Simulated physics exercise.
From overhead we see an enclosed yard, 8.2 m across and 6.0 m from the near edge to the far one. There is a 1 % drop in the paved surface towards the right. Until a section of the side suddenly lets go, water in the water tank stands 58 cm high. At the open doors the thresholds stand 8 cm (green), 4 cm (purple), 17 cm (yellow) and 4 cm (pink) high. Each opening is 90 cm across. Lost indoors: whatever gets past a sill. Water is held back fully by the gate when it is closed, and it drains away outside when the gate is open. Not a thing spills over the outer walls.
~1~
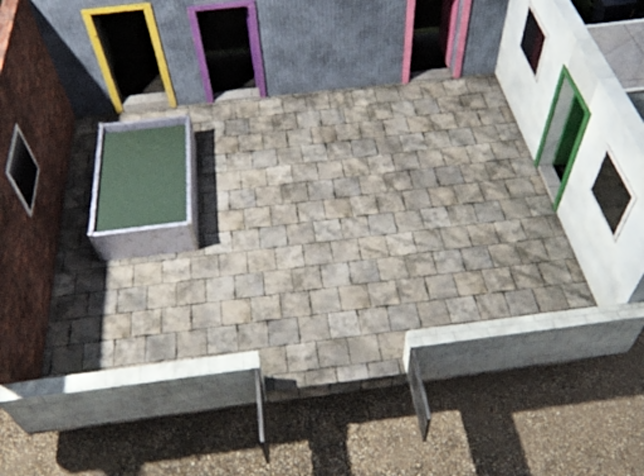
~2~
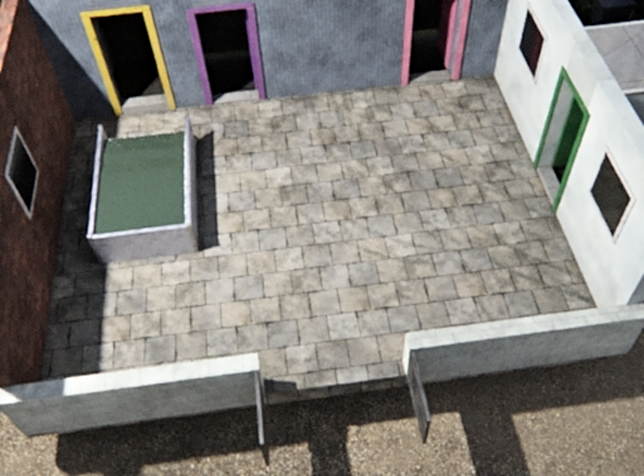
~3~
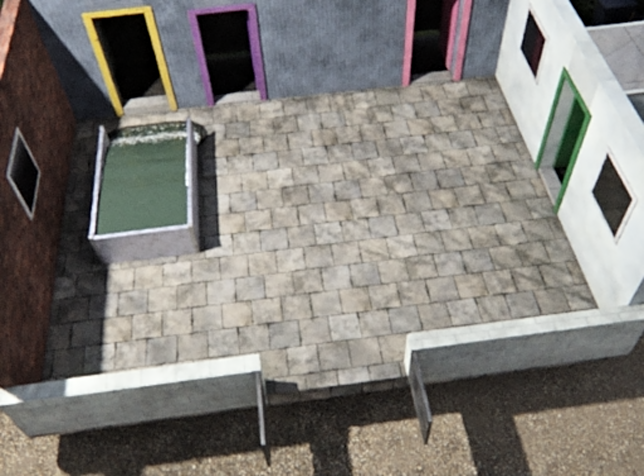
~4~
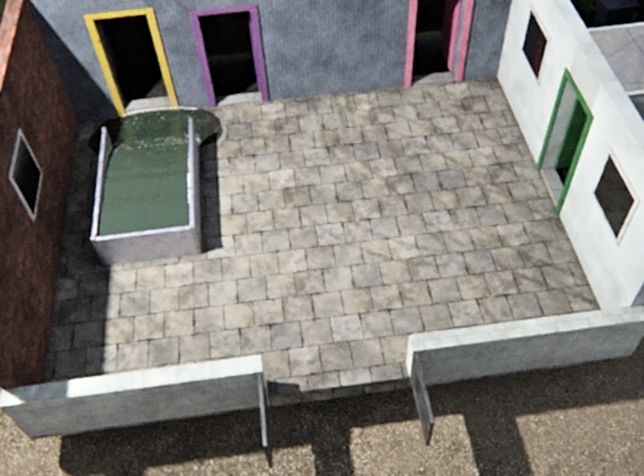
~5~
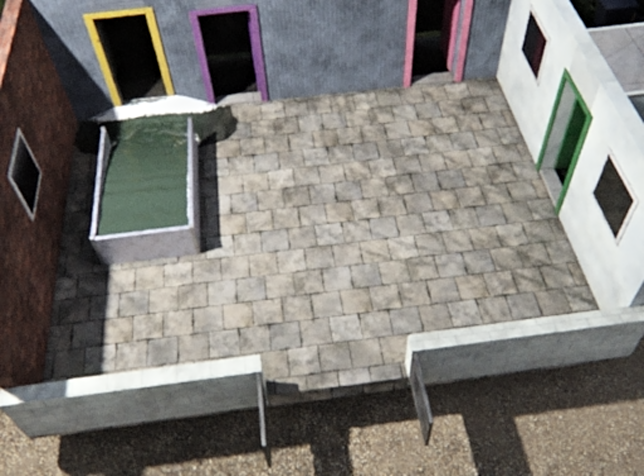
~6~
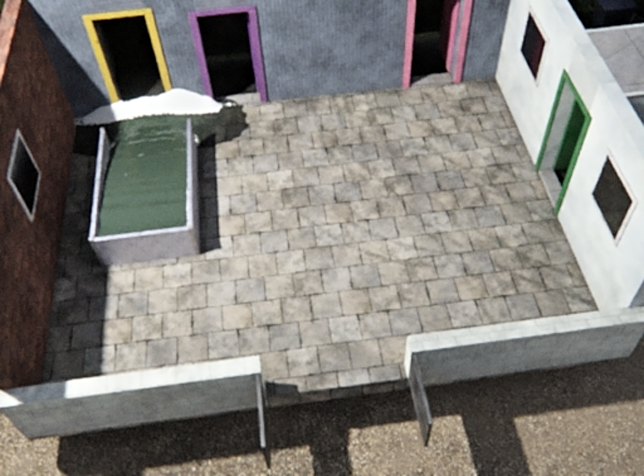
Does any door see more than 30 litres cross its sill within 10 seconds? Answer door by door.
Taking each door, the green door does not; the purple door does; the yellow door does; the pink door does not.
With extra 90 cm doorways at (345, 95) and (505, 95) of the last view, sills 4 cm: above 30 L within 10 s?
In the order given, lower then higher.
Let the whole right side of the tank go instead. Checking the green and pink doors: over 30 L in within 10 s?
Short answer, against that limit: Green overshoots, pink overshoots.
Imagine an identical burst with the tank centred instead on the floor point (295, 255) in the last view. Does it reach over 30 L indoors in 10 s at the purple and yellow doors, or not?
Relative to the limit, purple is beyond it and yellow is within it.
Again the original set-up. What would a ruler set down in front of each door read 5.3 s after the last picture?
In cm: Green 7, purple 6, yellow 10, pink 2.
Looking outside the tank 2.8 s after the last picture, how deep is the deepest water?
It gets to some 22 cm.
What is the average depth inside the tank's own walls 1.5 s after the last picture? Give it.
Some 23 cm on average.
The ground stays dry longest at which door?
The green door is last.
Then, 0.7 s after the last picture water covers 10 % of the floor and is deepest (39 cm) near (172, 118); green door not reached, purple door 12 cm at the sill, 7 L in, yellow door 39 cm at the sill, 89 L in, pink door not reached.
Then, 1.5 s after the last picture water covers 20 % of the floor and is deepest (38 cm) near (76, 128); green door not reached, purple door 12 cm at the sill, 32 L in, yellow door 35 cm at the sill, 196 L in, pink door not reached.
Then, 2.8 s after the last picture water covers 40 % of the floor and is deepest (22 cm) near (85, 133); green door not reached, purple door 9 cm at the sill, 63 L in, yellow door 22 cm at the sill, 273 L in, pink door 3 cm at the sill, 0 L in.
Then, 5.3 s after the last picture water covers 60 % of the floor and is deepest (14 cm) near (41, 398); green door 7 cm at the sill, 0 L in, purple door 6 cm at the sill, 85 L in, yellow door 10 cm at the sill, 281 L in, pink door 2 cm at the sill, 0 L in.
Then, 9.3 s after the last picture water covers 80 % of the floor and is deepest (12 cm) near (605, 336); green door 5 cm at the sill, 0 L in, purple door 4 cm at the sill, 90 L in, yellow door 6 cm at the sill, 281 L in, pink door 4 cm at the sill, 4 L in.
